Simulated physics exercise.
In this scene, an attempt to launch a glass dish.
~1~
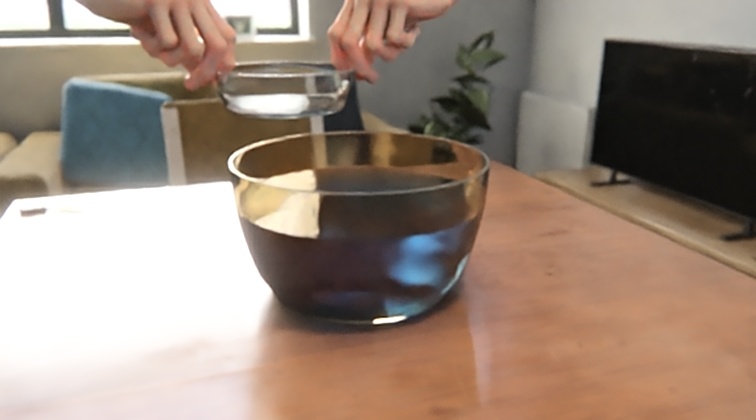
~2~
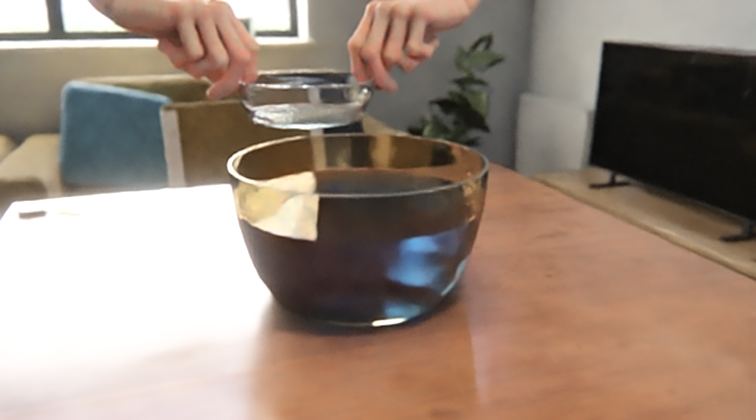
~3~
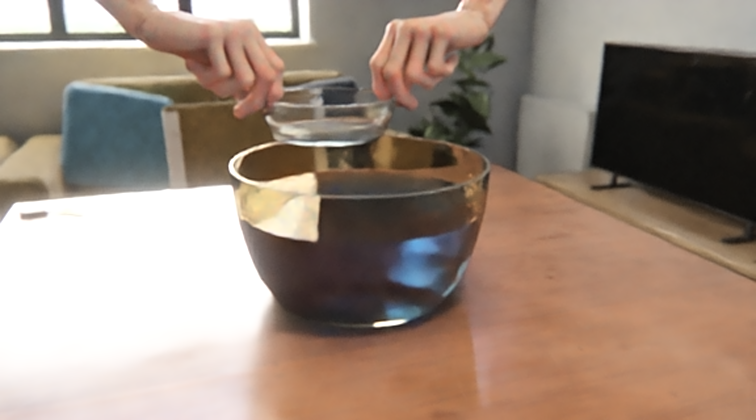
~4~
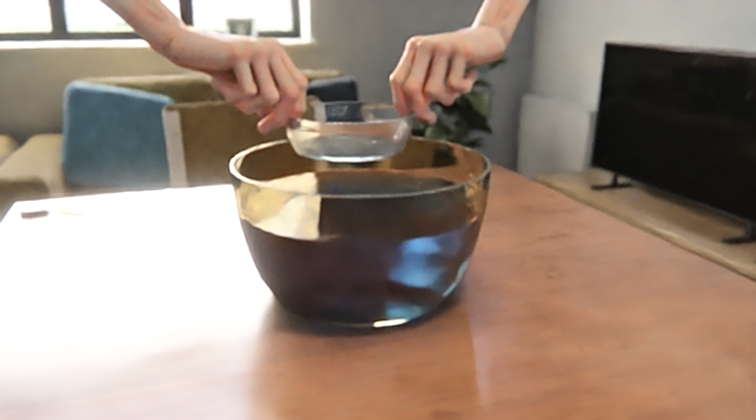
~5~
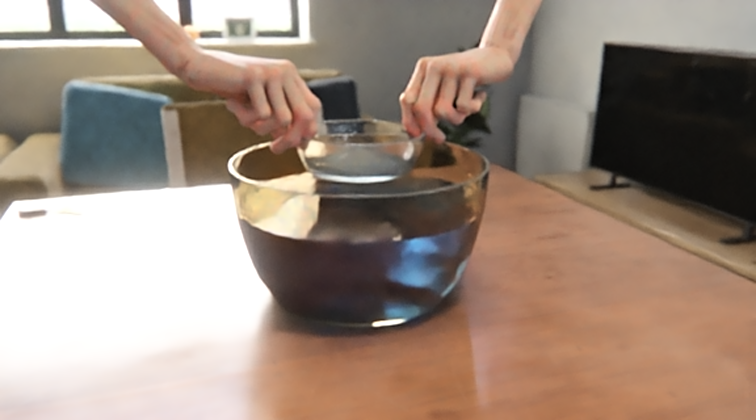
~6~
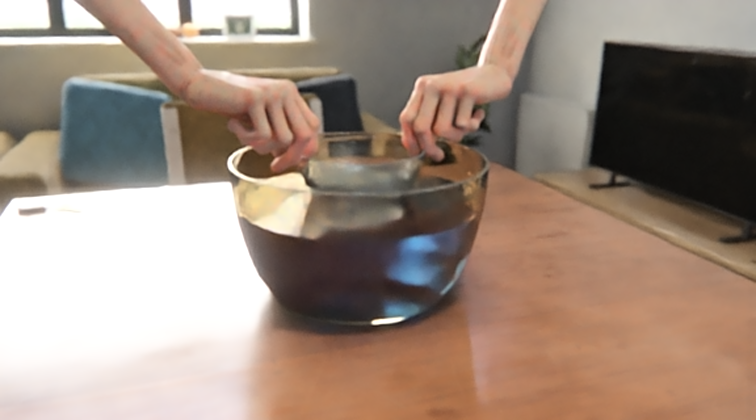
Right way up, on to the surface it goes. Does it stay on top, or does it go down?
You'll see it never goes down once it's free.
Next, the dish dips into the dyed water.
After that, it bobs and steadies.
Finally, the dish floats with about half of its side showing.
